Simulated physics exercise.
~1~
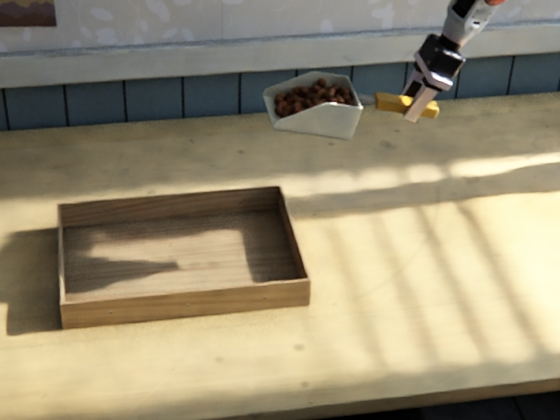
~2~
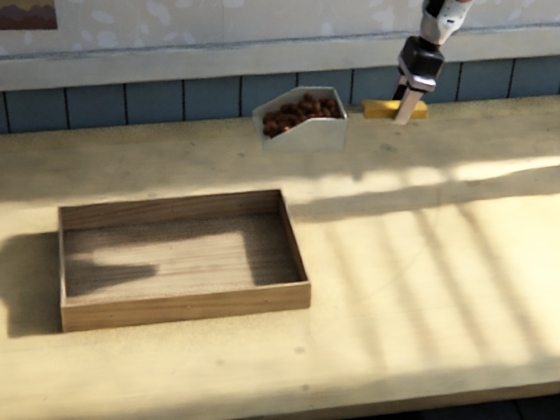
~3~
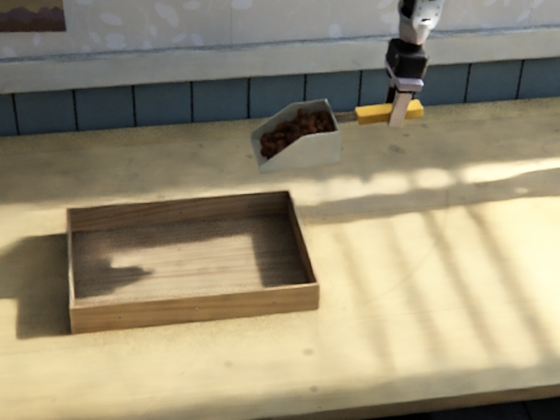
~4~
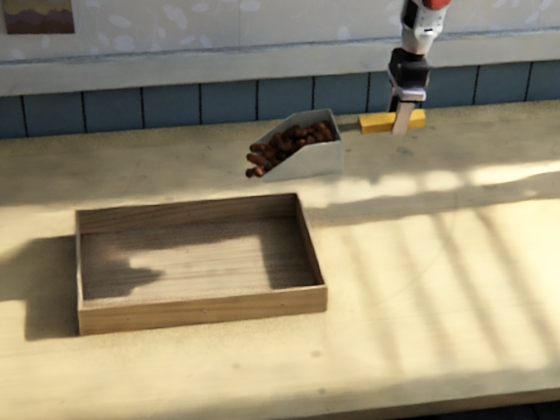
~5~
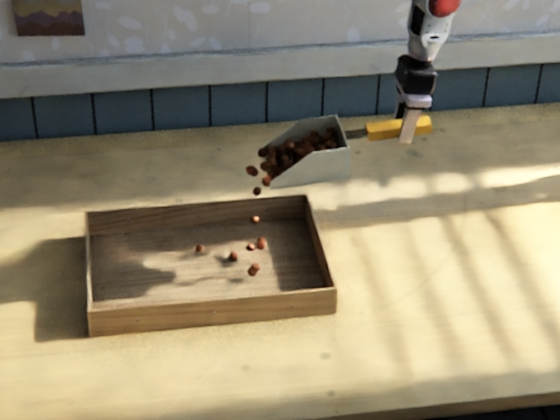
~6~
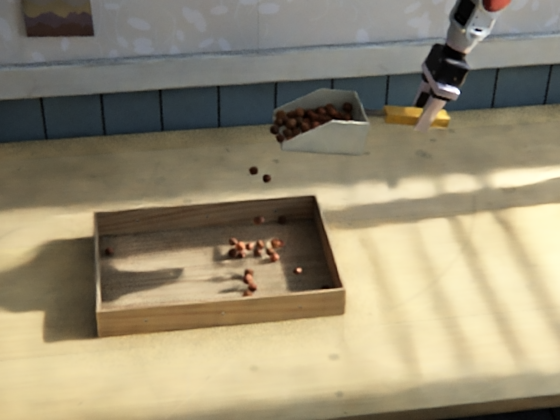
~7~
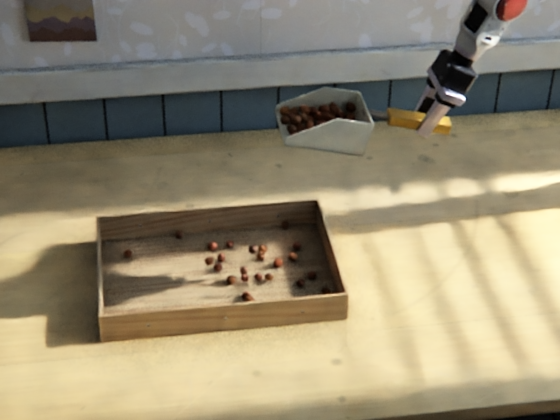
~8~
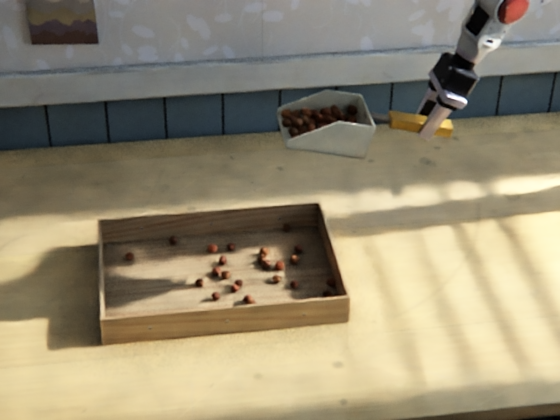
The clip opens on a pale tabletop in slanting sunlight, where a robot arm grips the yellow handle of a light-coloured scoop filled with brown hazelnuts, behind and to the right of a shallow wooden tray. The arm shifts the scoop slightly left and lowers it, tipping its open front downward. The nuts slide toward the lip, and some begin tumbling into the tray, scattering across its floor. The arm then tilts the scoop back and lifts it a little as the last few drop. Finally it holds still, most hazelnuts remaining in the scoop and a smaller share spread across the tray.
